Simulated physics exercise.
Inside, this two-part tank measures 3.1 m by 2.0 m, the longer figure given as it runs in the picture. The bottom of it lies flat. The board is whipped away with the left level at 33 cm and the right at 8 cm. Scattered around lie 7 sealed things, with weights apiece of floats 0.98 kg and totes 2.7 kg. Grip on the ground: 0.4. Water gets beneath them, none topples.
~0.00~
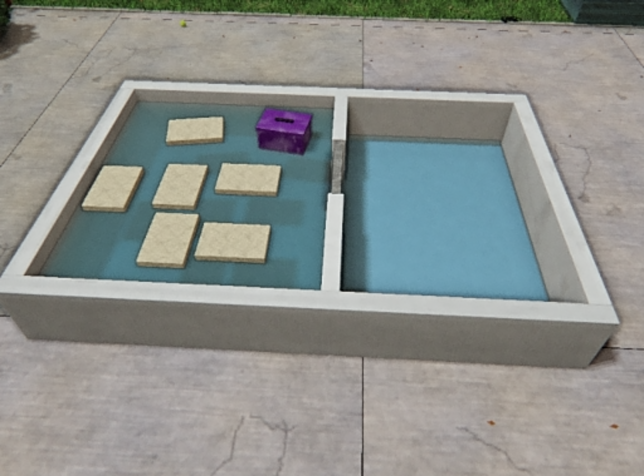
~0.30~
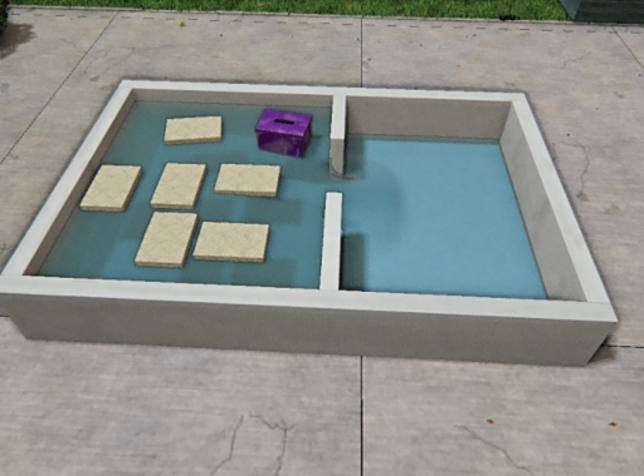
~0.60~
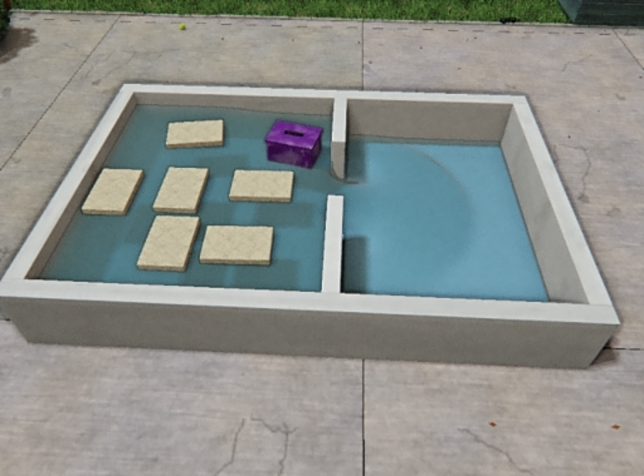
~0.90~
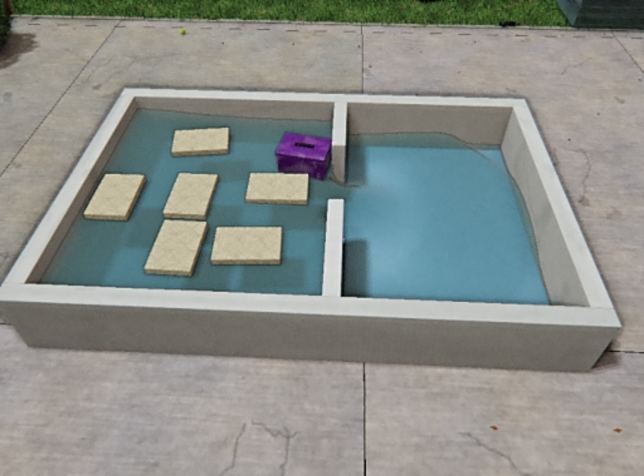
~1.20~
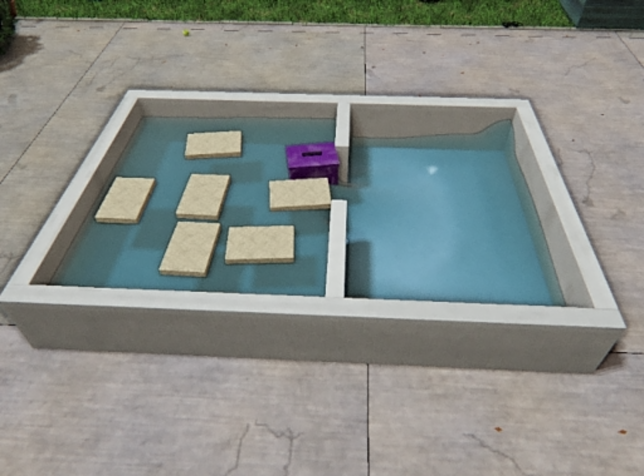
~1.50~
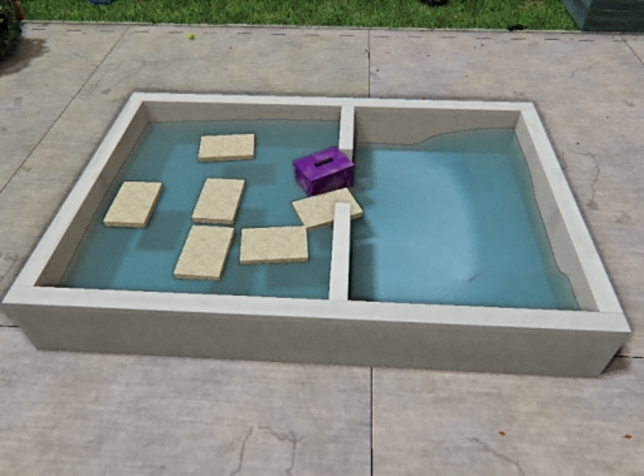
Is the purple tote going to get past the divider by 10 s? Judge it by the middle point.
As for the purple tote, it stays on this side.
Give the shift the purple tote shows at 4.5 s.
Close to 20 cm.
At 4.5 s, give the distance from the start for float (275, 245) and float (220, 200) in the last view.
Shifts: 30 cm / 40 cm.
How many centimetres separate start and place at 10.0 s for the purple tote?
Close to 10 cm by then.
After 2.1 s the purple tote is near (324, 165), 0.4 m from its start, afloat; 0 of 7 are over the mark; 7 afloat.
After 4.5 s the purple tote is near (300, 157), 0.2 m from its start, afloat; 0 of 7 are over the mark; 7 afloat.
After 7.0 s the purple tote is near (274, 148), 0.1 m from its start, afloat; 0 of 7 are over the mark; 7 afloat.
After 10.0 s the purple tote is near (276, 144), 0.1 m from its start, afloat; 0 of 7 are over the mark; 7 afloat.
